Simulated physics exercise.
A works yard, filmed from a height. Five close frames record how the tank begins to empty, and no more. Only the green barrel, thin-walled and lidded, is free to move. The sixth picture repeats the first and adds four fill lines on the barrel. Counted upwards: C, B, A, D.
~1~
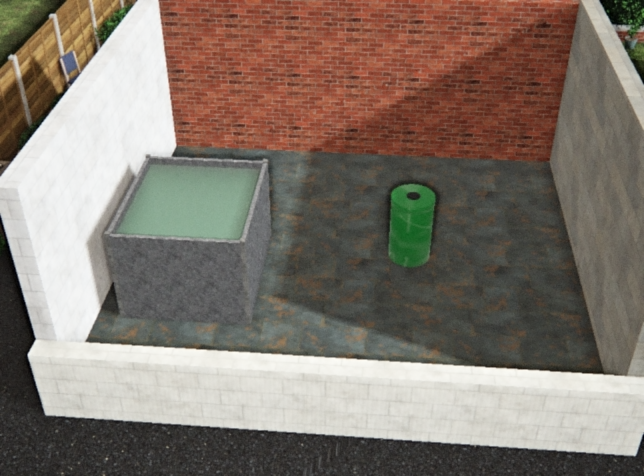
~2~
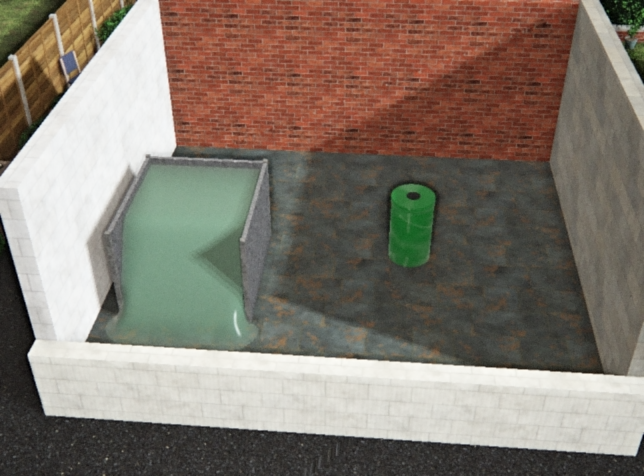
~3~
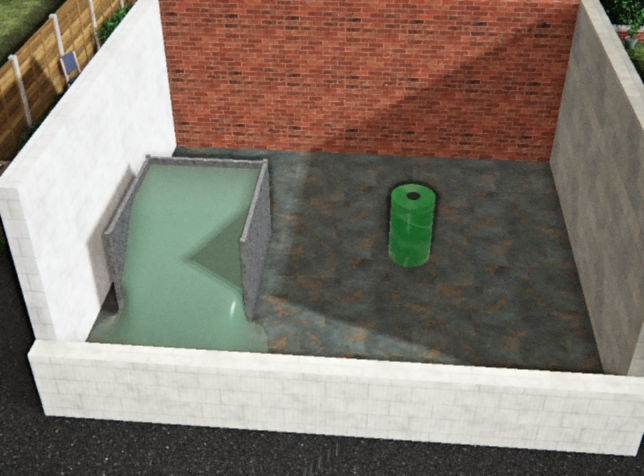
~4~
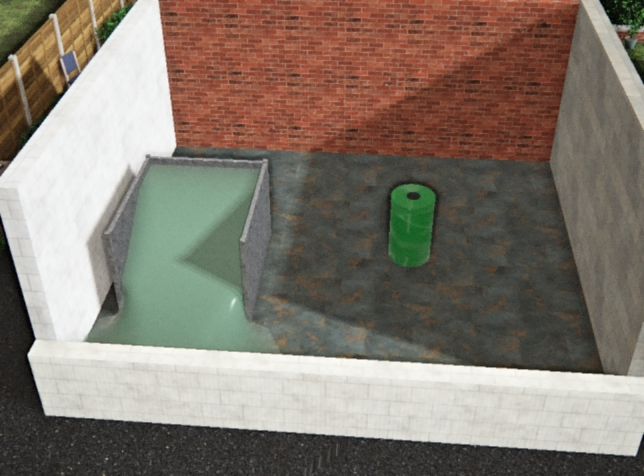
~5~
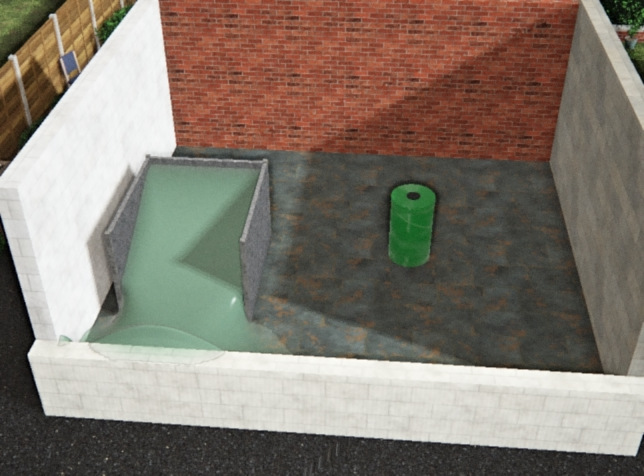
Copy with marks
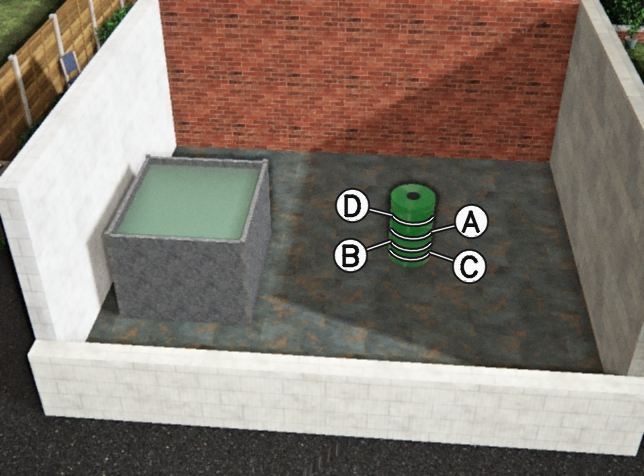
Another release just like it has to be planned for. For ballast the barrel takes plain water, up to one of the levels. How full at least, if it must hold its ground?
Go for C.
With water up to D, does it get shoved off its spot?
No, that is safe.
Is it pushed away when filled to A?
No, that is safe.
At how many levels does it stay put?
All of the four.
In white, A at (411, 238); B at (410, 250); C at (409, 259); D at (412, 224); from the bottom up C, B, A, D.
With A, it does not move.
With B, it does not move.
With C, it does not move.
With D, it does not move.
